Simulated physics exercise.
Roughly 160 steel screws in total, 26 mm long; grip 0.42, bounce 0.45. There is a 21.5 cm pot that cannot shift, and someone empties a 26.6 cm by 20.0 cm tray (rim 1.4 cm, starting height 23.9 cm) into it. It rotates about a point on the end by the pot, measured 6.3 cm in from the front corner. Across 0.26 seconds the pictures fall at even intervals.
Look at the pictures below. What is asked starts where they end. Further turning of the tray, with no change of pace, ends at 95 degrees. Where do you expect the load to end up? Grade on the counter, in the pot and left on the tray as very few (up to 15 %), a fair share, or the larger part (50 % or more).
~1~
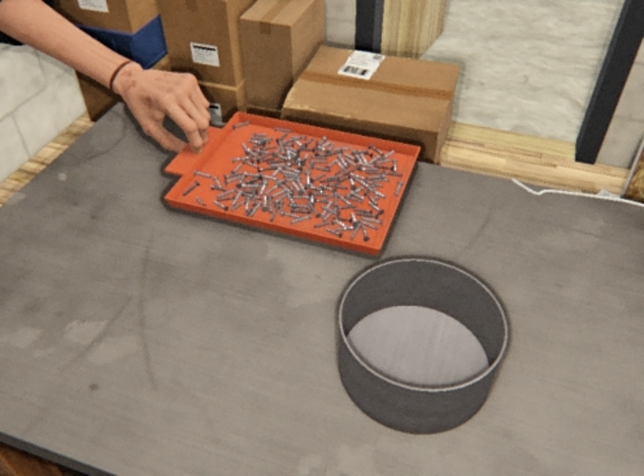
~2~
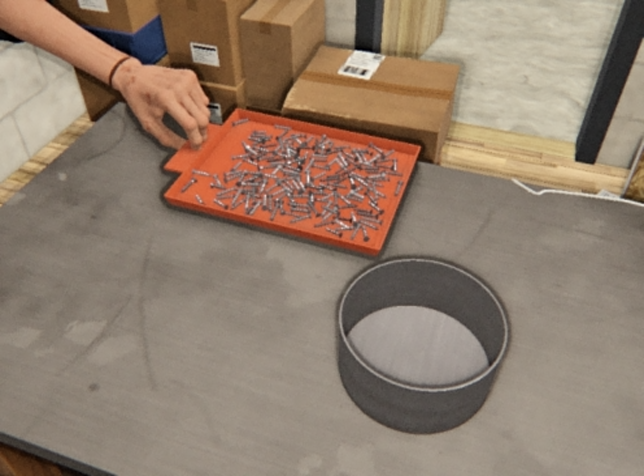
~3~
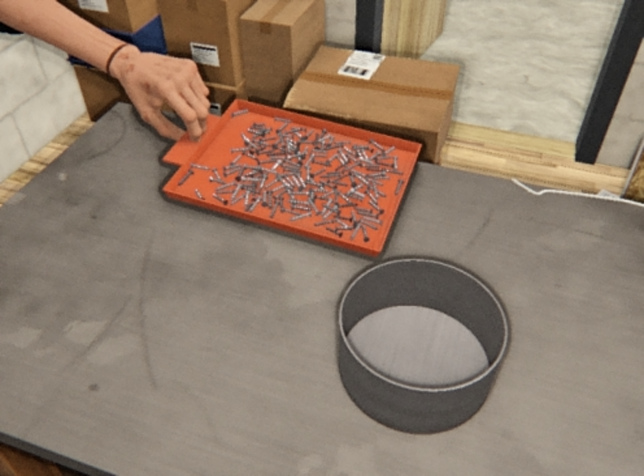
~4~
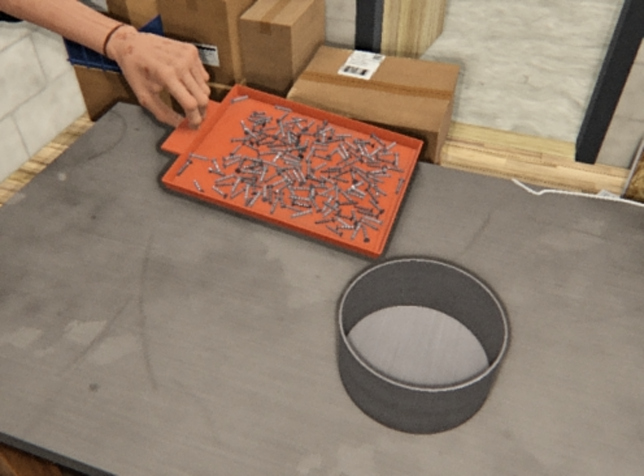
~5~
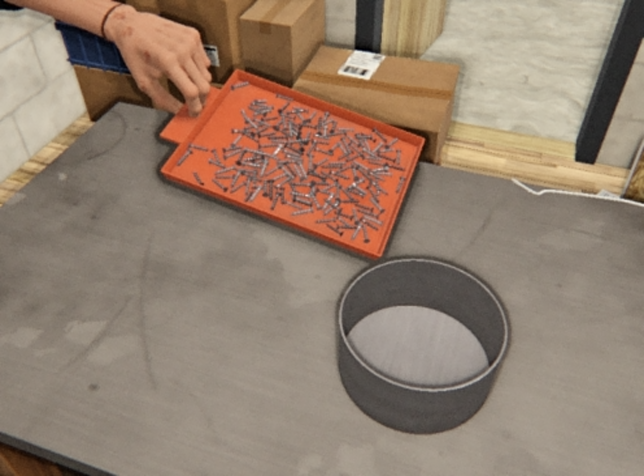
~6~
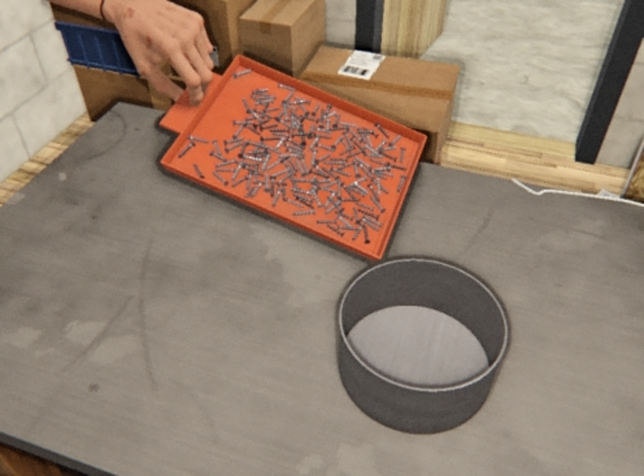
Counter: Very few; pot: The larger part; left on the tray: Very few.
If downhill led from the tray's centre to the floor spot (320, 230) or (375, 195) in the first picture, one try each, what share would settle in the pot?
Approximately 75 percent, then 70 percent.
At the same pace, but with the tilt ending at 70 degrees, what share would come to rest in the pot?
That comes out at some 95 per cent.
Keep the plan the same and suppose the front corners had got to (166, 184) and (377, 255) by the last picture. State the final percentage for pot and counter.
That works out as pot 75 and counter 25.
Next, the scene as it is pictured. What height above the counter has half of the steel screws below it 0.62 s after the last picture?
Around 16 cm up.
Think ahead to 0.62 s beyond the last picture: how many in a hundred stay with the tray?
Of the load, some 25 percent.
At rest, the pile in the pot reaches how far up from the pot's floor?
It reaches roughly 2.0 cm.
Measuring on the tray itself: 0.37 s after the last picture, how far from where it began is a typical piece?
Roughly 8 cm.
Then, 0.37 s after the last picture, tilt 56 degrees; the tray holds 100 %, the pot 0 %.
Then, 0.62 s after the last picture, tilt 80 degrees; the tray holds 25 %, the pot 35 %.
Then, 0.99 s after the last picture, tilt 95 degrees; the tray holds 0 %, the pot 100 %.
In the end, counter 0 %, pot 100 %, tray 0 %.
